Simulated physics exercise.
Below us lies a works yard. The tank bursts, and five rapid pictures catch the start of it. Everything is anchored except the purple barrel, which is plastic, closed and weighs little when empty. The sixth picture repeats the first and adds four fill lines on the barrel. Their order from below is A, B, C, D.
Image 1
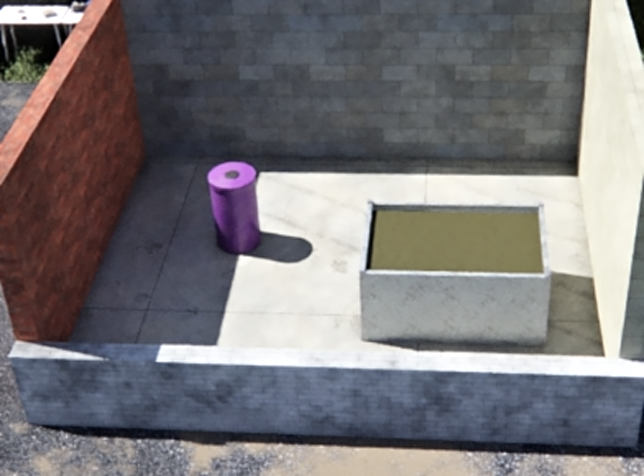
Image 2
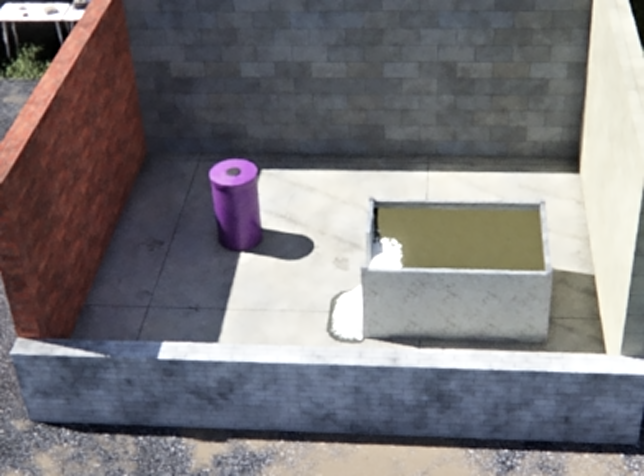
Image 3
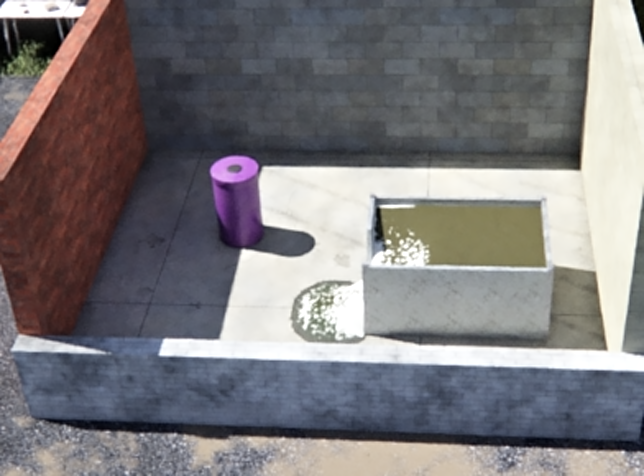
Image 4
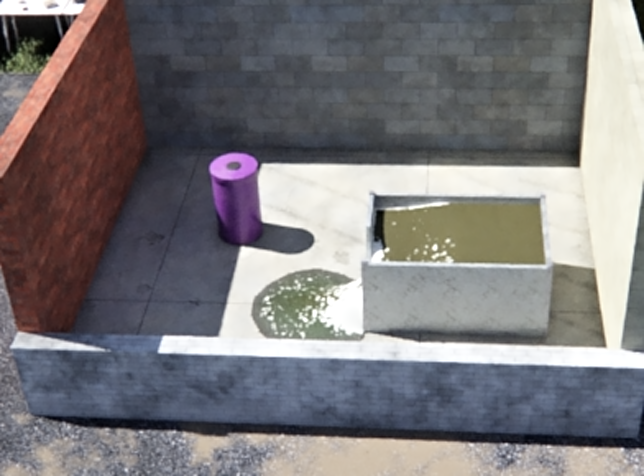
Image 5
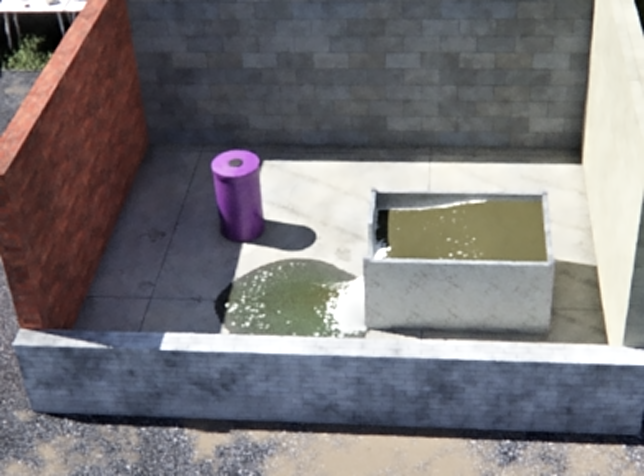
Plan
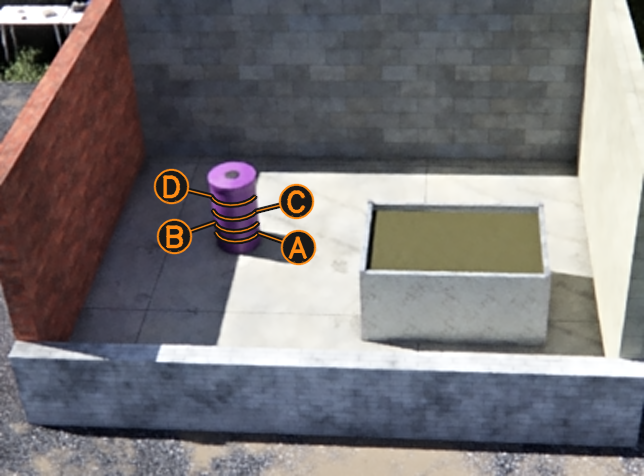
A large pale concrete tank full of murky olive water stands at the right of a walled works yard, seen from above. A purple barrel stands left of it on the pale slab, between a red brick wall at left, a grey block wall behind and a cream wall at right. White, foaming water pours from the tank's left side and spreads leftward in a greenish puddle, while the tank's level drops slightly and the view shifts very slightly.
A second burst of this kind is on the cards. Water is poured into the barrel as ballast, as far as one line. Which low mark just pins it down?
A is the one.
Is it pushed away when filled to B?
No.
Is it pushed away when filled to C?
No.
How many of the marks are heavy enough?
All of the four.
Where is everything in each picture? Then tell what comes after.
Lid of the purple barrel at (232, 175); tank full, its middle at (454, 243).
Water covers 1 % of the ground and is seen nearest the barrel at (339, 301).
Water covers 3 % of the ground and is seen nearest the barrel at (325, 284).
Water covers 6 % of the ground and is seen nearest the barrel at (277, 284).
Lid of the purple barrel at (236, 163); water covers 9 % of the ground and is seen nearest the barrel at (264, 269).
On the marked copy, A at (234, 241); B at (233, 231); C at (232, 219); D at (230, 205); from the bottom up A, B, C, D.
With A, it does not move.
With B, it does not move.
With C, it does not move.
With D, it does not move.
